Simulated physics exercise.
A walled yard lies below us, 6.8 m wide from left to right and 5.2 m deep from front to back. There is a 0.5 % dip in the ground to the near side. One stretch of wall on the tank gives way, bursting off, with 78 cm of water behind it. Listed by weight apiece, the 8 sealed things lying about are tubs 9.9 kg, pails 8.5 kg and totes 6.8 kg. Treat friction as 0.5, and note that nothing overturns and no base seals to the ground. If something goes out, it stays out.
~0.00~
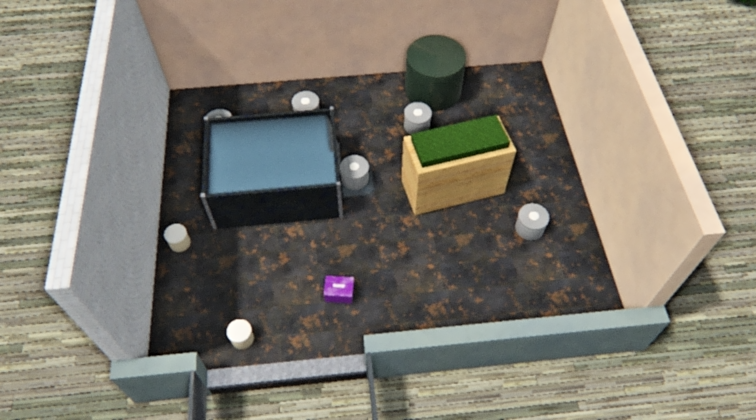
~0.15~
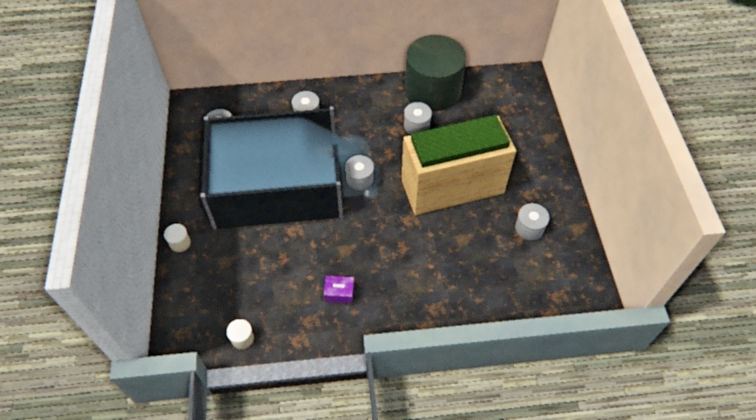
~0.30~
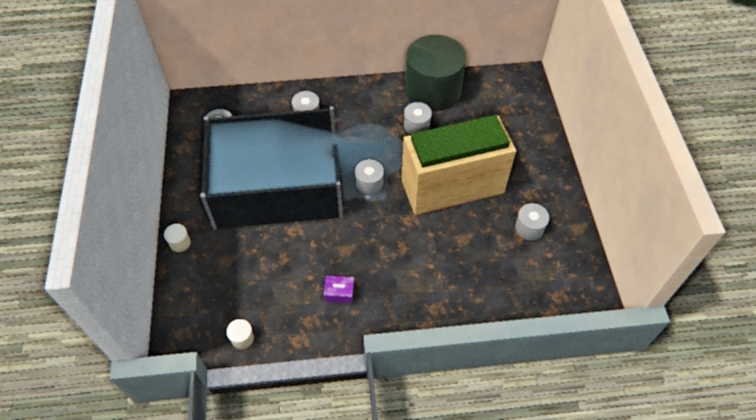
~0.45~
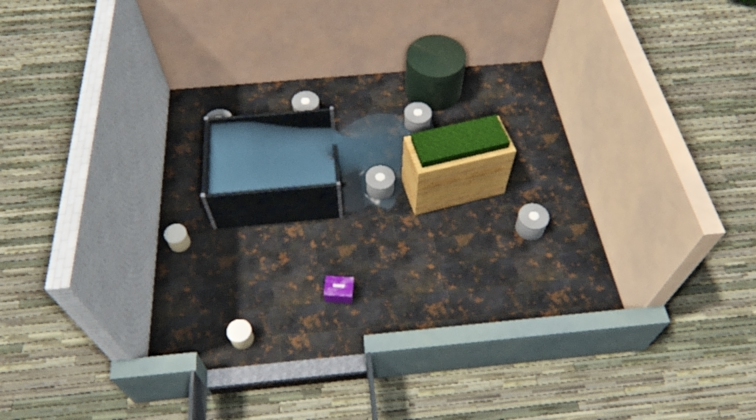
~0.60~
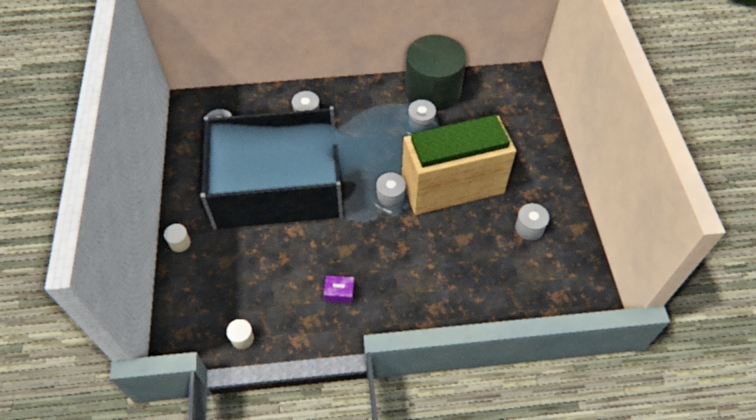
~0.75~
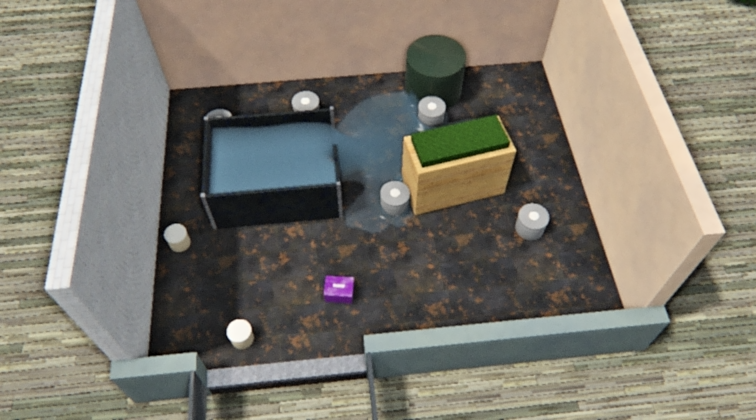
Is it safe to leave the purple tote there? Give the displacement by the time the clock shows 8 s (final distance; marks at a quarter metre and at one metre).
As for the purple tote, it ends up somewhat displaced.
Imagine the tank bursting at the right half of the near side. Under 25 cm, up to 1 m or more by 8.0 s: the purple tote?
Outcome for the purple tote: It is borne far off.
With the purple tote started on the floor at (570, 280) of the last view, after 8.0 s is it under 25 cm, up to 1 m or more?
Observed: Object goes well off.
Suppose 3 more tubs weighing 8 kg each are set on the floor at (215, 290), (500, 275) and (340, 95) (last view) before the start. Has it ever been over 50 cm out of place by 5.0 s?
In sequence: Stays within; stays within; goes beyond.
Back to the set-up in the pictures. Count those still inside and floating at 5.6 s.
At that instant the tally stands at 1.
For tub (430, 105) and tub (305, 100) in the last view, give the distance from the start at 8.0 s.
Lab note - net shifts in order: 150 cm; 0 cm.
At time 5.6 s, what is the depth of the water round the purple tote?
About 1 cm.
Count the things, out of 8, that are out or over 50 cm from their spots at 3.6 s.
Answer: 2.
After 1.6 s the purple tote is near (339, 286), 0.0 m from its start, aground; 0 of 8 are out; 0 afloat.
After 3.6 s the purple tote is near (339, 286), 0.0 m from its start, aground; 0 of 8 are out; 1 afloat.
After 5.6 s the purple tote is near (339, 286), 0.0 m from its start, aground; 0 of 8 are out; 1 afloat.
After 8.0 s the purple tote is near (300, 291), 0.5 m from its start, aground; 0 of 8 are out; 1 afloat.
